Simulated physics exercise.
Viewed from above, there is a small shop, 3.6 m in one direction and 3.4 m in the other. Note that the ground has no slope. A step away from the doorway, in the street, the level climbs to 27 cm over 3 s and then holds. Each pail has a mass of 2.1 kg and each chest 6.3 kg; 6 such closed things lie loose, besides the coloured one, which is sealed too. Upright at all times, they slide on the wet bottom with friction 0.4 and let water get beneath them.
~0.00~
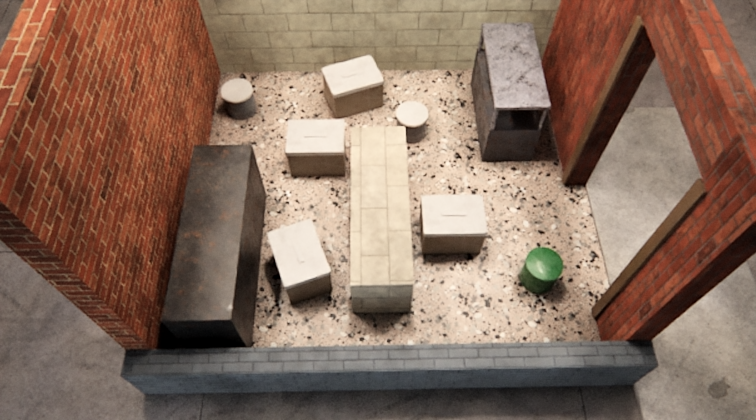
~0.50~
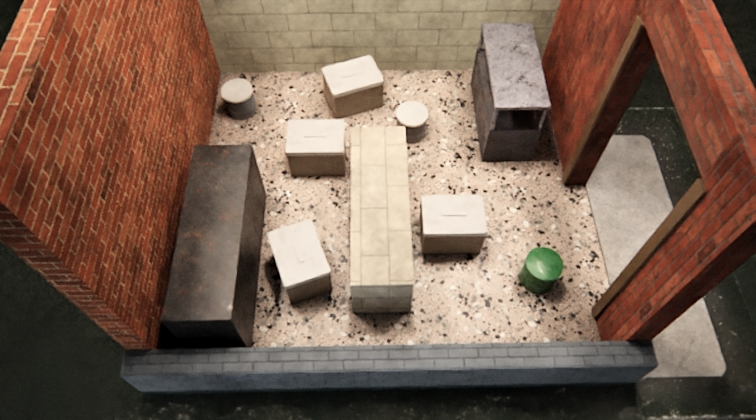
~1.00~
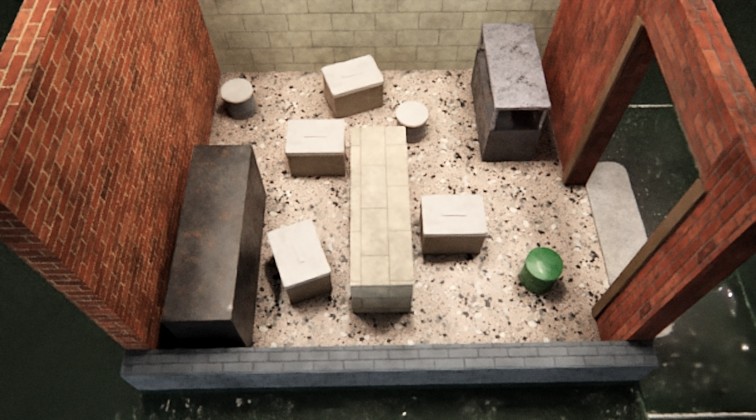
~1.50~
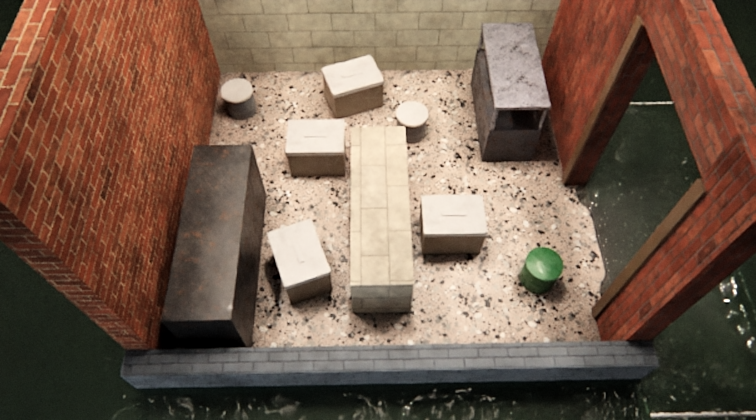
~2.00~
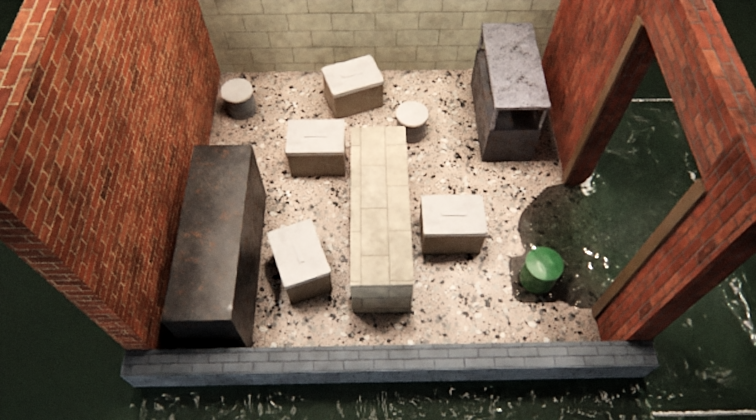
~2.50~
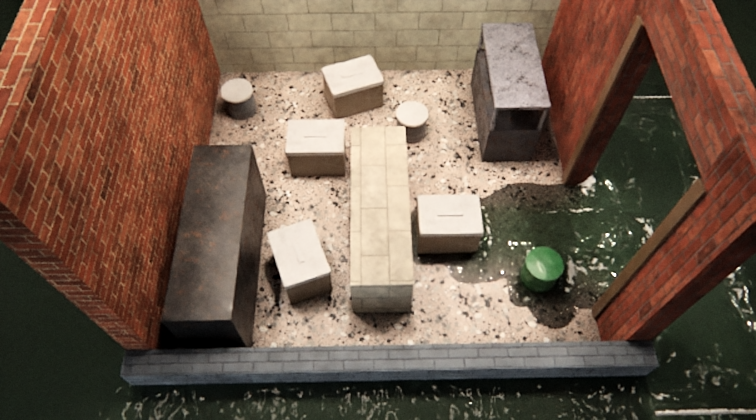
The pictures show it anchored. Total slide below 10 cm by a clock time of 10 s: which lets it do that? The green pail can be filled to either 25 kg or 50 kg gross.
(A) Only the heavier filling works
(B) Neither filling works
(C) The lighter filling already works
Option A: Only the heavier filling works.
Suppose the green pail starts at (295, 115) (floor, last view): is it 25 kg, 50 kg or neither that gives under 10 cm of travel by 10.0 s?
The answer: Either weight will do.
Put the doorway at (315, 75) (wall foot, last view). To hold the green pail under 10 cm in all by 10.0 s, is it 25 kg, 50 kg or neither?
If so, even the lighter mass works.
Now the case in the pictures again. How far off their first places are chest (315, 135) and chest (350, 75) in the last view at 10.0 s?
First 30 cm, then 100 cm.
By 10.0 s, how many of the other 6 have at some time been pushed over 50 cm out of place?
Counting them up, I find 6.
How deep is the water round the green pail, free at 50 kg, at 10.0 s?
Depth: Approx. 21 cm.
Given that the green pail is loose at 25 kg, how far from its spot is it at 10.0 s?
Shift: About 50 cm.
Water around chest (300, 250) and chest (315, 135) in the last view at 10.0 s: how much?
Roughly 11 and 13 cm.
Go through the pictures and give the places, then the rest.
The first picture shows the green pail at (545, 263), on the bottom; water covers 0.0 m2; 0 of 7 have shifted.
The second picture shows the green pail at (545, 263) rests on the ground; 0.0 m2 under water; 0 of 7 have shifted.
The third picture shows the green pail at (545, 263), on the bottom; 0.0 m2 under water; 0 of 7 have shifted.
The fourth picture shows the green pail at (545, 263), on the bottom; 0.0 m2 under water; 0 of 7 have shifted.
The fifth picture shows the green pail at (545, 263) rests on the ground; 0.5 m2 under water; 0 of 7 have shifted.
The sixth picture shows the green pail at (545, 263), on the bottom; 1.1 m2 under water; 0 of 7 have shifted.
After 3.5 s the green pail would be 14 cm from its start with 25 kg and 0 cm from its start with 50 kg; 11 cm of water round it then.
After 4.5 s the green pail would be 44 cm from its start with 25 kg and 0 cm from its start with 50 kg; 10 cm of water round it then.
After 7.0 s the green pail would be 47 cm from its start with 25 kg and 0 cm from its start with 50 kg; 18 cm of water round it then.
After 10.0 s the green pail would be 47 cm from its start with 25 kg and 0 cm from its start with 50 kg; 21 cm of water round it then.
